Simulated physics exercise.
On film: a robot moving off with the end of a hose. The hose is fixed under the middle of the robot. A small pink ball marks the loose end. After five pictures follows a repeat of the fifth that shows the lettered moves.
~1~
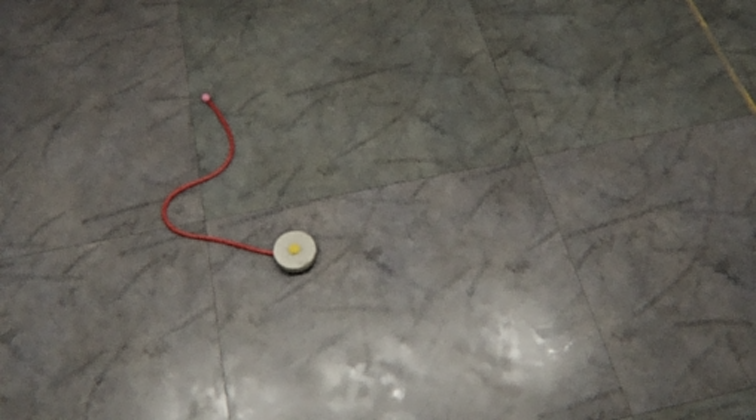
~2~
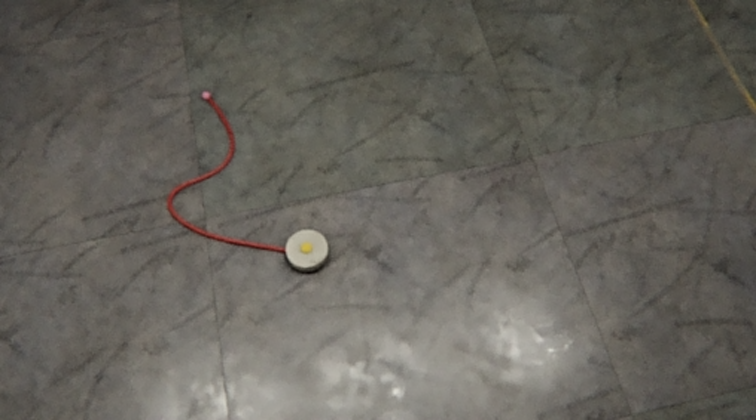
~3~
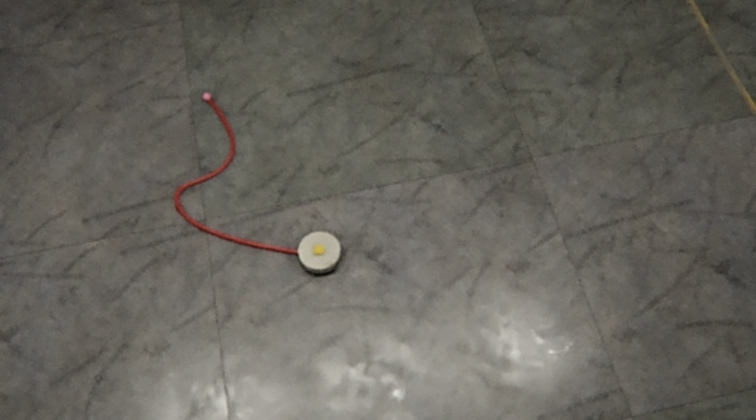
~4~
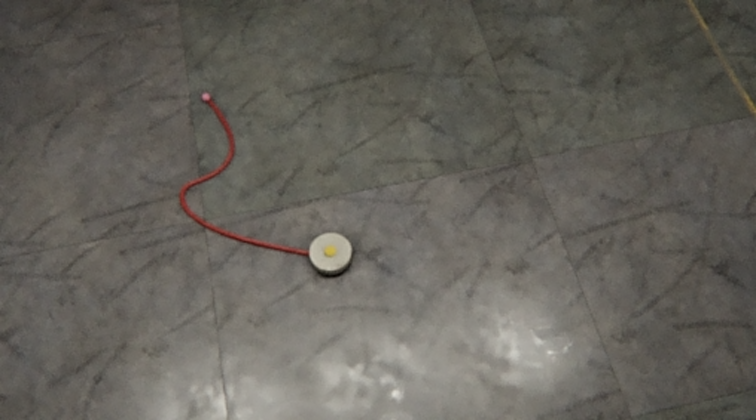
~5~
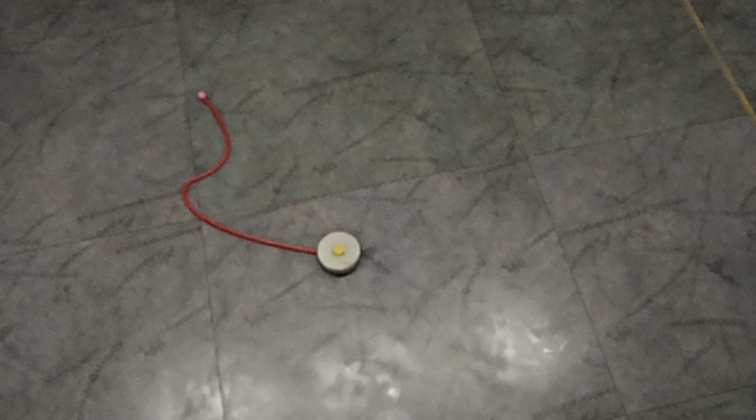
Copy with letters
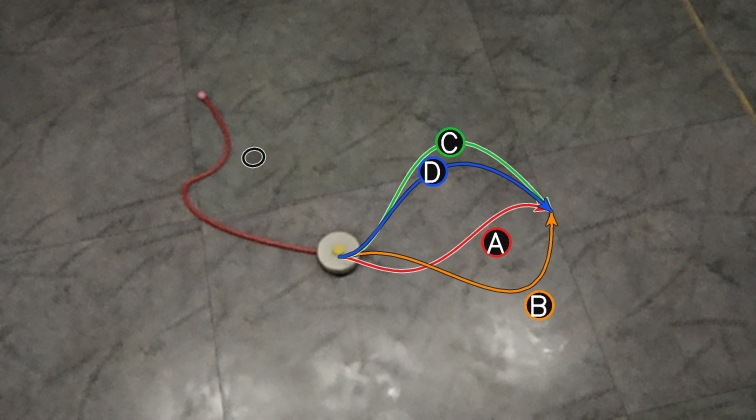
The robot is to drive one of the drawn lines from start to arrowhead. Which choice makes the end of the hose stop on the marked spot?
Only B gets it there.
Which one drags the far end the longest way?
That is B.
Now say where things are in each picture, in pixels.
In the first picture, free end (206, 98); robot (295, 252).
In the second picture, robot (307, 251); free end (206, 96).
In the third picture, robot (320, 253); free end (207, 97).
In the fourth picture, robot (331, 254); free end (206, 97).
In the fifth picture, robot (339, 253); free end (202, 96).
On the marked copy, A from (339, 257) via (454, 250) to (548, 210); B from (339, 257) via (478, 285) to (551, 213); C from (339, 257) via (430, 151) to (551, 211); D from (339, 257) via (433, 172) to (551, 211); the ring at (254, 157).
With B. Early on, robot (443, 268), middle of the hose (289, 204), free end (207, 101).
Further on, robot (542, 273), middle of the hose (374, 228), free end (246, 149).
At the end, robot (553, 208), middle of the hose (388, 227), free end (254, 155); the free end is on the ring.
As for the rest, A leaves the free end at (241, 144); C leaves the free end at (246, 126); D leaves the free end at (244, 129).
